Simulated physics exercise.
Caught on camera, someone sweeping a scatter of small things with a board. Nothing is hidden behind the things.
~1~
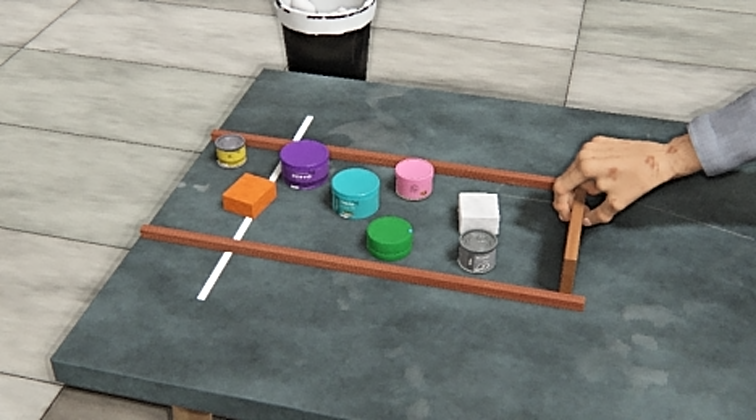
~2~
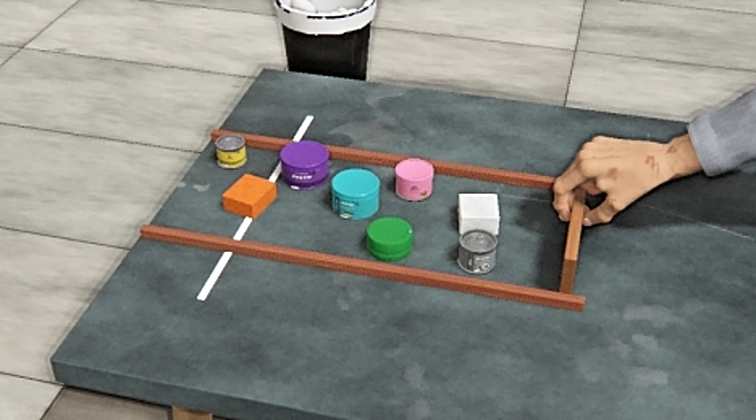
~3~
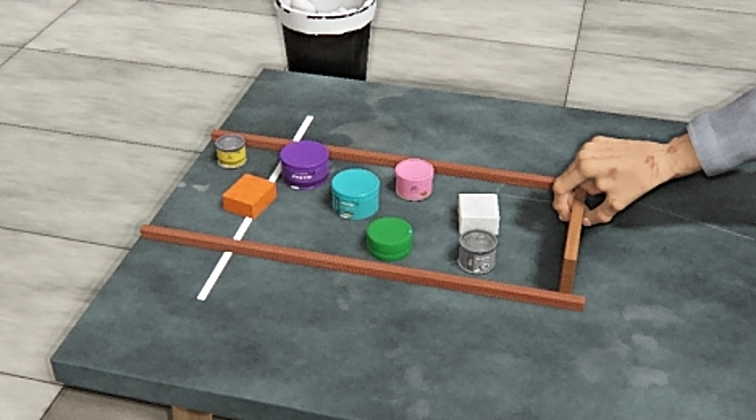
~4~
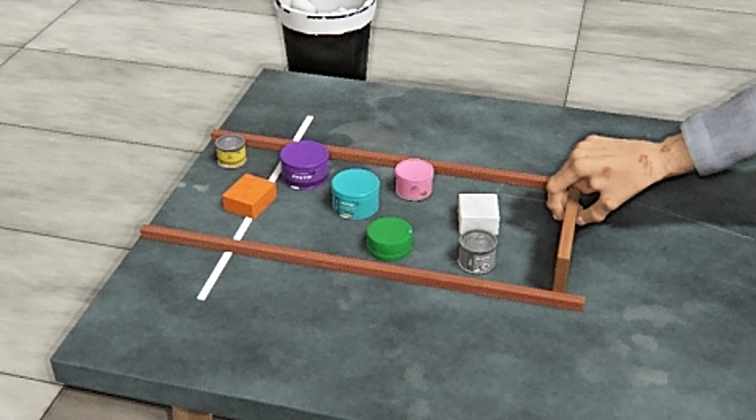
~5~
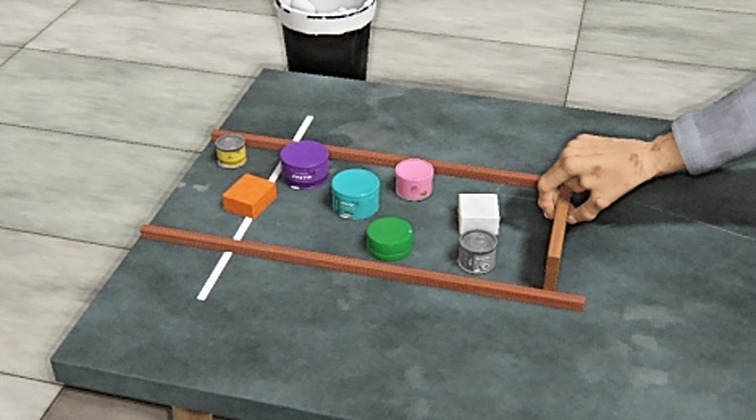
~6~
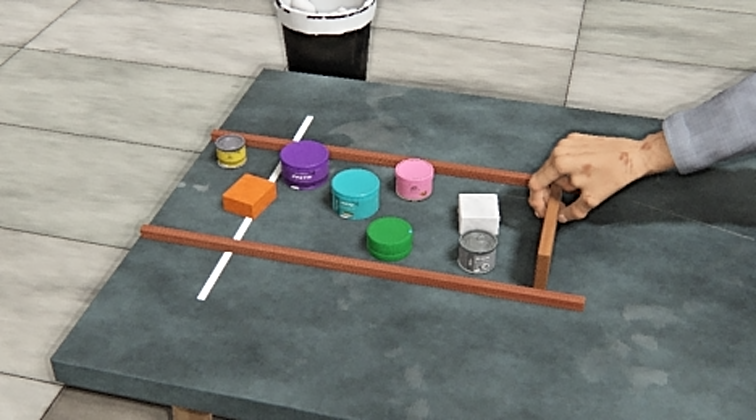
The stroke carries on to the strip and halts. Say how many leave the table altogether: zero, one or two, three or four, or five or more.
Here the number that fall off is one or two.
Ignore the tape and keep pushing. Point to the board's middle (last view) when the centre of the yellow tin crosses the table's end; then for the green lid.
Near (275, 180) and (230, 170).
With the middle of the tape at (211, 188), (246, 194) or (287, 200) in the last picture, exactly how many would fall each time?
It would be 5, 2 and 0.
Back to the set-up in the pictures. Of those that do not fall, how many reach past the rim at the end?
Overhanging: 1.
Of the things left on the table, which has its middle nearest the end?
That is the orange block.
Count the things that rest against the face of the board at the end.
It touches 3.
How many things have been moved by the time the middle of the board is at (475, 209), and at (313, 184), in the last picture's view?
2 and 7.
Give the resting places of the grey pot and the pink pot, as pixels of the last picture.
About (227, 214), and the other about (263, 155).
Soon after, none off yet; yellow tin at rest near (231, 152); orange block at rest near (250, 196); purple tub at rest near (305, 165).
At rest, the number that fall off is one or two; fallen, yellow tin.
